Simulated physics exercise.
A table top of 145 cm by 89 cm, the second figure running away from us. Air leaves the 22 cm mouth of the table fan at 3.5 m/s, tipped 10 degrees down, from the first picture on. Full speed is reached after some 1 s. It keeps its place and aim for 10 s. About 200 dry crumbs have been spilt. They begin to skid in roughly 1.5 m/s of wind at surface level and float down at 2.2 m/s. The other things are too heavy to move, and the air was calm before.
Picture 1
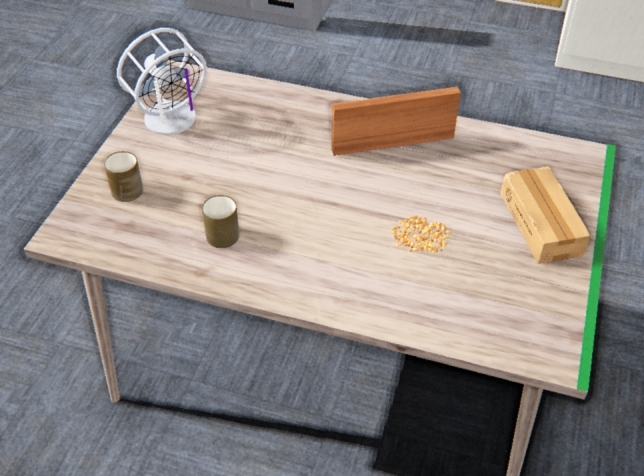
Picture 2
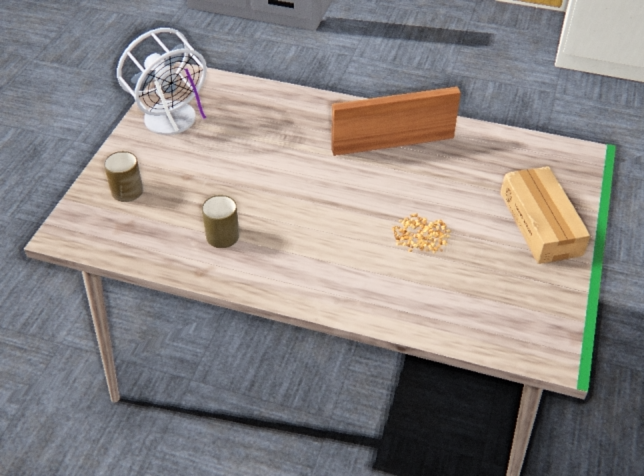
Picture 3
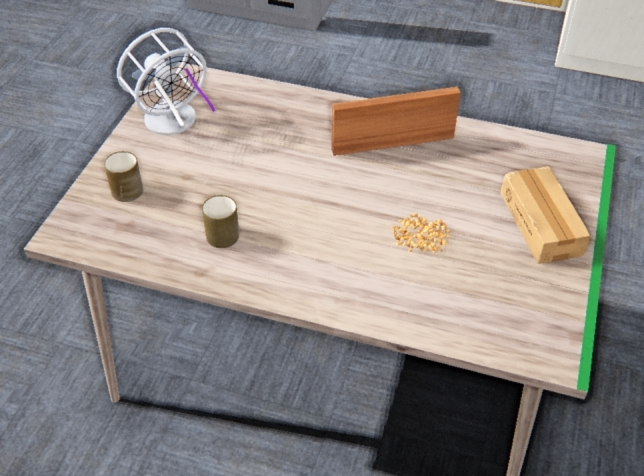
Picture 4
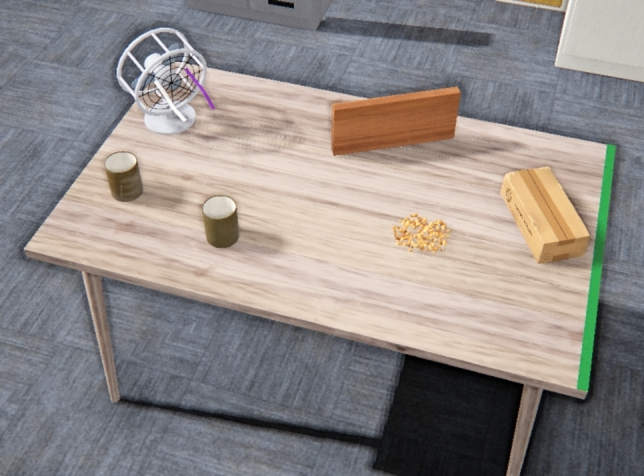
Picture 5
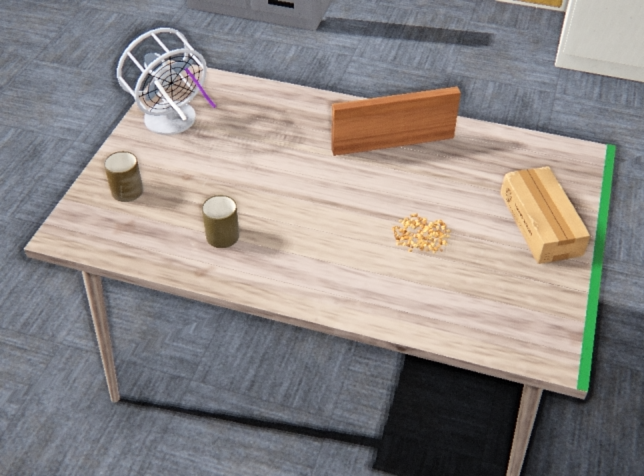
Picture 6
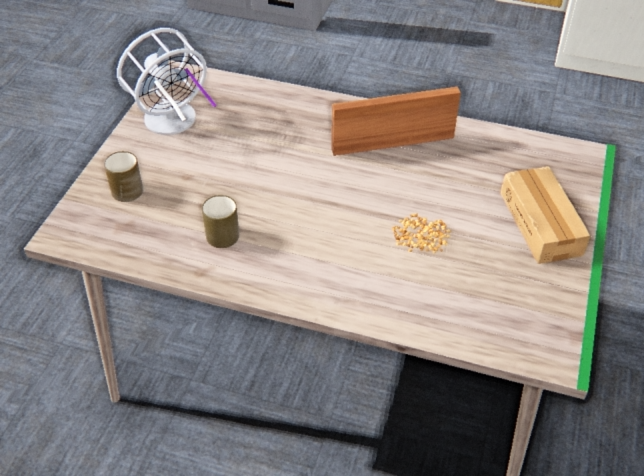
A small white fan whirred at the back left corner of a wooden table, its purple ribbon swinging outward, while the scattered crumbs, two green cups, upright board and box all stayed still.
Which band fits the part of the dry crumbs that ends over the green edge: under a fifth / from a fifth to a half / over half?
By then over half are over the green edge.
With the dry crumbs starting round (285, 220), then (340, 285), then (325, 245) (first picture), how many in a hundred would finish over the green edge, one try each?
In turn about 30 %, 0 %, 30 %.
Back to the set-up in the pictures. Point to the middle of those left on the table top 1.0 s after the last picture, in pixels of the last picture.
Near (541, 271).
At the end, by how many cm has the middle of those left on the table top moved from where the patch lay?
About 30 cm.
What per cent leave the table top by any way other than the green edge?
About 0 %.
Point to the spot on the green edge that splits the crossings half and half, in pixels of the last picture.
At about (597, 314).
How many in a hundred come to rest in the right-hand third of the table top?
Near 30 %.
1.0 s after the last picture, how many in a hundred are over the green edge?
Near 70 %.
Then, 1.0 s after the last picture, 70 % are over the green edge; the middle of those still in play is near (557, 275); 76 % have settled or left.
Then, 2.2 s after the last picture, 72 % are over the green edge; the middle of those still in play is near (540, 270); 83 % have settled or left.
Then, 4.6 s after the last picture, 72 % are over the green edge; the middle of those still in play is near (541, 271); 85 % have settled or left.
Then, 9.1 s after the last picture, at the end, 74 % are over the green edge; the middle of those still in play is near (541, 271).
